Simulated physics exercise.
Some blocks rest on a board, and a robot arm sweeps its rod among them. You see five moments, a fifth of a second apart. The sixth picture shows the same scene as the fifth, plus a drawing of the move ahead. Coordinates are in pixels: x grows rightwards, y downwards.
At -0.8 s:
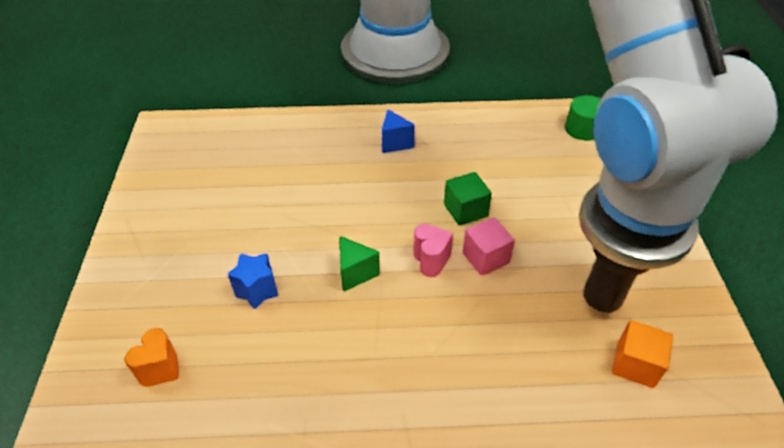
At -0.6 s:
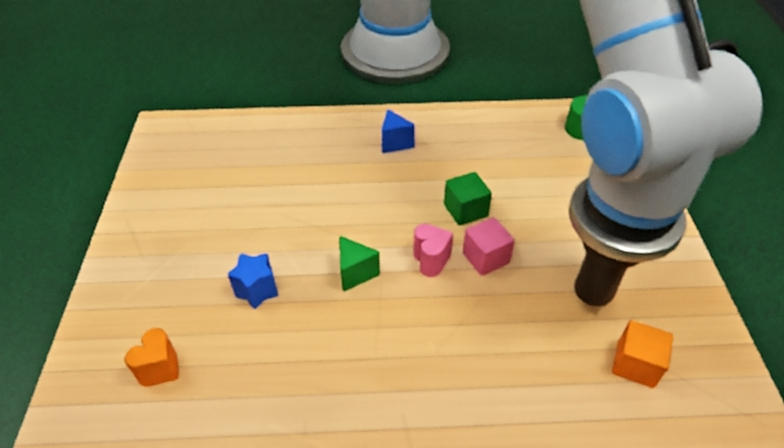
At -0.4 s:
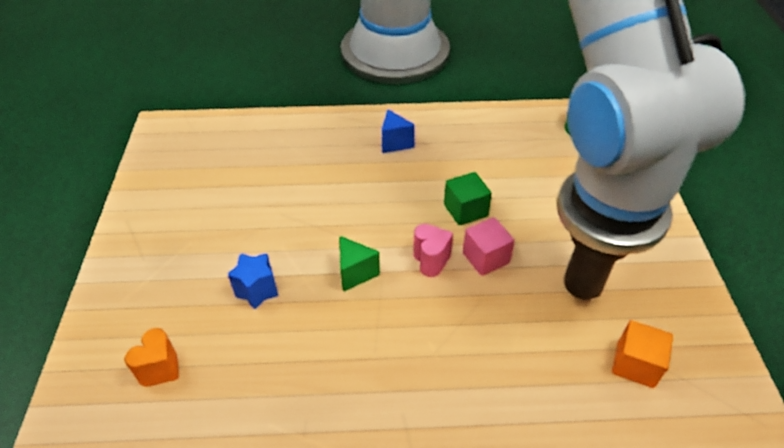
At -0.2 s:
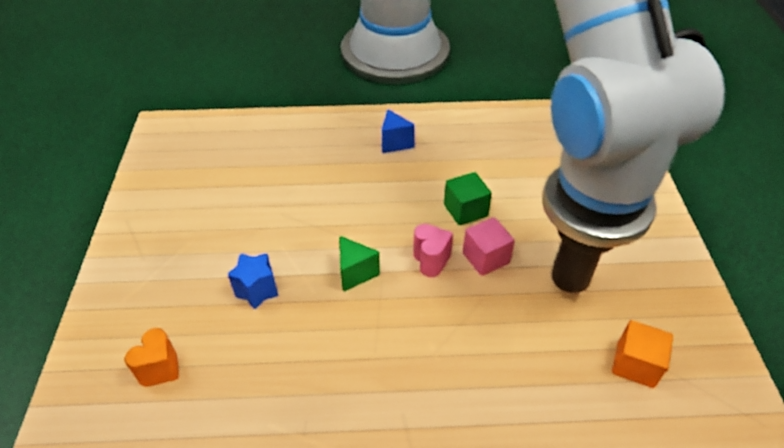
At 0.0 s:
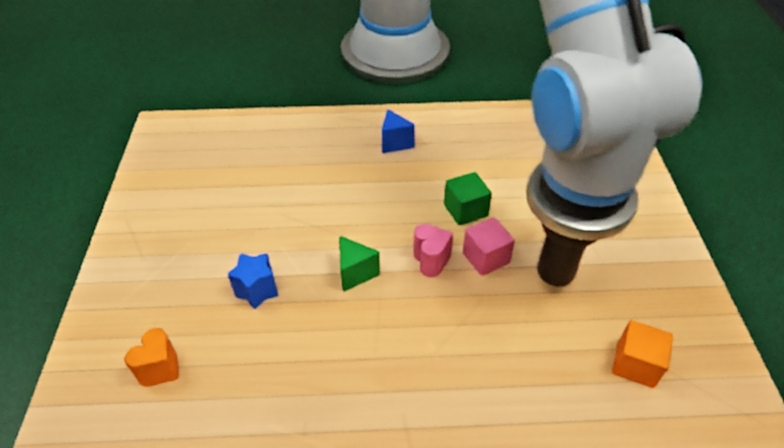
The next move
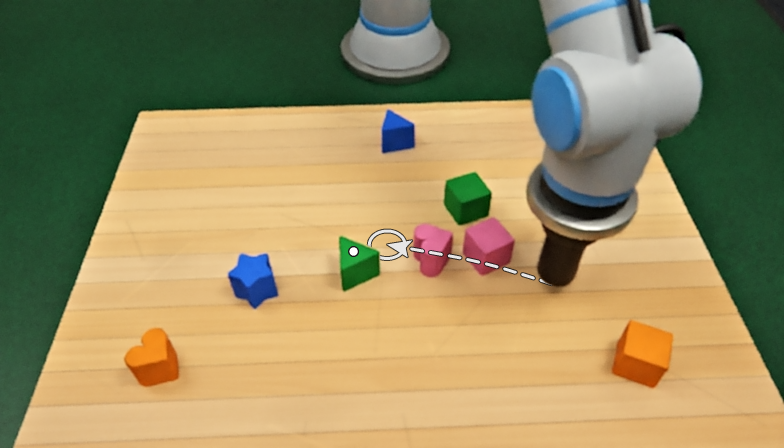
A robot arm moves its dark rod left across the board while the blocks stay still.
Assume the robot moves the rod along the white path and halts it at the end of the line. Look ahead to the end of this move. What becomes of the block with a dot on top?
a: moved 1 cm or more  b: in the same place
Option a.
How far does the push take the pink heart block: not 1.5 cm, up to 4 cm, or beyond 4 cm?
It will move more than 4 cm.
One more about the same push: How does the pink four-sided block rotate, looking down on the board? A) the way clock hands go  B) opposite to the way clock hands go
(A)
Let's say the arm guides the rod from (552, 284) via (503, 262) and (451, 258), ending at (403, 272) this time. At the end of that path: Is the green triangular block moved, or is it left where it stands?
It does get moved.
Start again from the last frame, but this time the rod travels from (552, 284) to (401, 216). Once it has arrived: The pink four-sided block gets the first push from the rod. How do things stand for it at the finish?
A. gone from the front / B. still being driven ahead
It's B.
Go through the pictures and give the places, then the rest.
The first frame shows rod tip at (602, 297); block tops, green triangular block at (354, 252); pink heart block at (433, 237); green four-sided block at (469, 186); pink four-sided block at (490, 234).
The second frame shows rod at (593, 292); blocks unchanged.
The third frame shows rod at (582, 285); blocks unchanged.
The fourth frame shows rod at (570, 279); blocks unchanged.
The fifth frame shows rod at (555, 273); green triangular block at (354, 252); pink heart block at (433, 237); green four-sided block at (469, 186); pink four-sided block at (490, 234).
Path on the board, from (552, 284) via (468, 260), ending at (387, 244); the dot is on the green triangular block.
The first path, step by step. One third of the way, rod at (498, 255); pink four-sided block at (471, 223).
Two thirds of the way, rod at (441, 243); pink heart block at (408, 238), turned 50° anticlockwise; green four-sided block at (462, 180), turned 35° clockwise; pink four-sided block at (432, 204), turned 25° clockwise.
At the end, rod at (387, 233); green triangular block at (336, 261); pink heart block at (363, 242), turned 85° anticlockwise; green four-sided block at (462, 180), turned 35° clockwise; pink four-sided block at (428, 201), turned 40° clockwise.
